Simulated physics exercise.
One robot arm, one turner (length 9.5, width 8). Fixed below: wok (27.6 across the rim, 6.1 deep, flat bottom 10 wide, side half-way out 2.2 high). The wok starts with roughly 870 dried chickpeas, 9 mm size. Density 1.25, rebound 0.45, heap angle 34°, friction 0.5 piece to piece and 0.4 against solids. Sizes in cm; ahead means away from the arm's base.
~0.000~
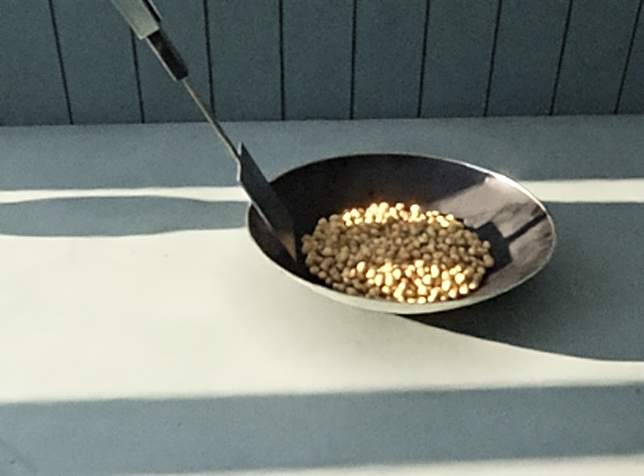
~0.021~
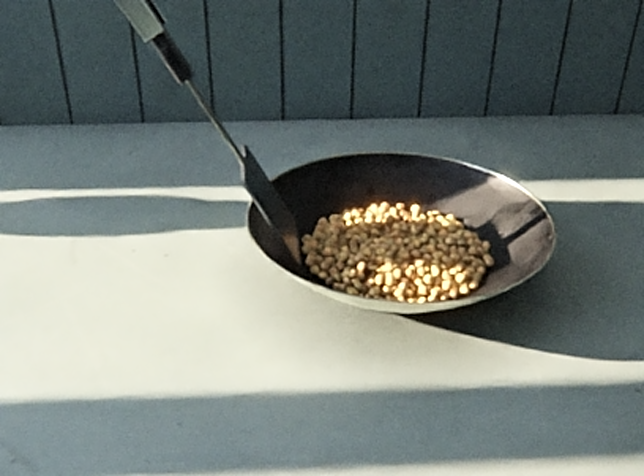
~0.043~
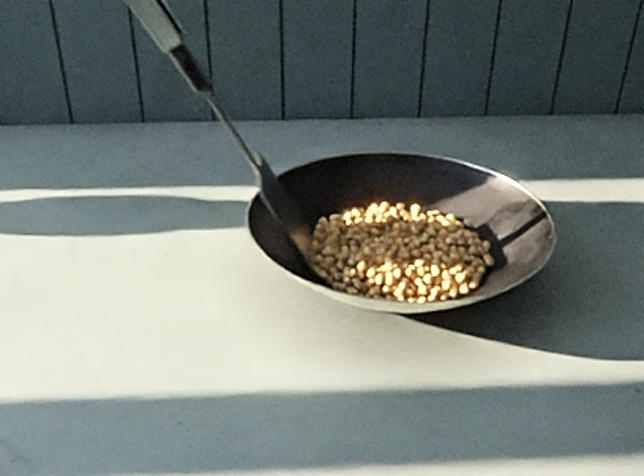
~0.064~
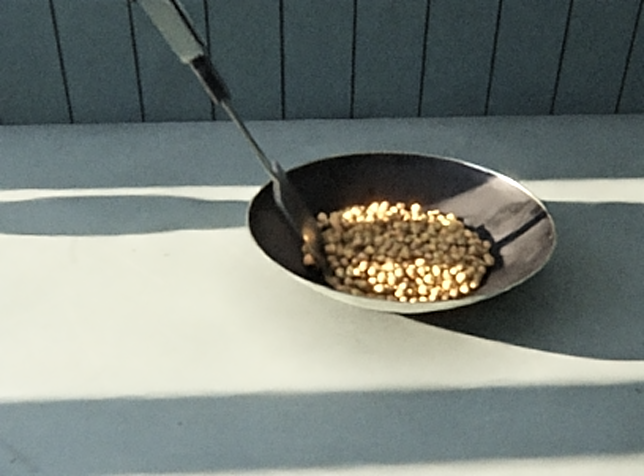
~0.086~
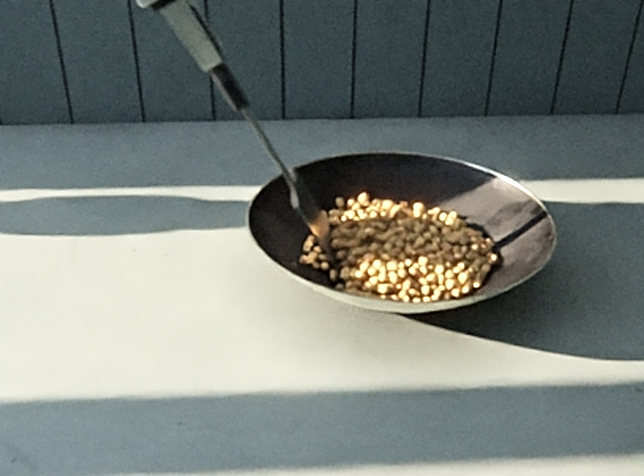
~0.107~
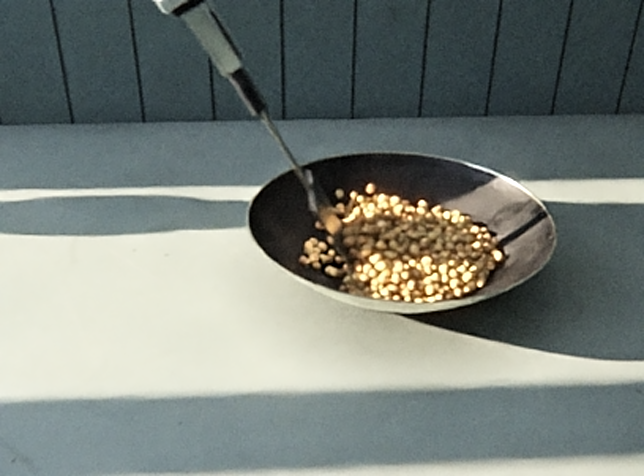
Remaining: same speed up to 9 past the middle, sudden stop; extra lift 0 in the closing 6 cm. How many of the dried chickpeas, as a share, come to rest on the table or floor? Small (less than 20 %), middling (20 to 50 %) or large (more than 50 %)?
Share on the table or floor: Middling (20 to 50 %).
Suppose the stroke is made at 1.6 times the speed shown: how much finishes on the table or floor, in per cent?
Some 40 per cent.
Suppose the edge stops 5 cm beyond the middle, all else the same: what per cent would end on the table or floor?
In that case some 0 per cent.
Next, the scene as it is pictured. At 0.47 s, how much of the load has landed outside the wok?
About 25 per cent.
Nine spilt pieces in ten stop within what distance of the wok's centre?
About 30 cm.
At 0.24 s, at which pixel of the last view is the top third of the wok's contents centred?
At about (484, 222).
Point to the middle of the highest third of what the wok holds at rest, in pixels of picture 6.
At about (499, 227).
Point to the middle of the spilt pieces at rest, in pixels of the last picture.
At about (611, 264).
After 0.17 s, sloping 61°, highest piece 6 above the table; 867 in the wok.
After 0.24 s, sloping 61°, highest piece 7 above the table; 867 in the wok.
After 0.47 s, sloping 61°, highest piece 7 above the table; 637 in the wok, 205 on the table or floor, 25 on the blade or in flight.
After 1.52 s, sloping 61°, highest piece 7 above the table; 636 in the wok, 231 on the table or floor.
At rest, 636 in the wok, 231 on the table or floor. That is 27 % on the table or floor.
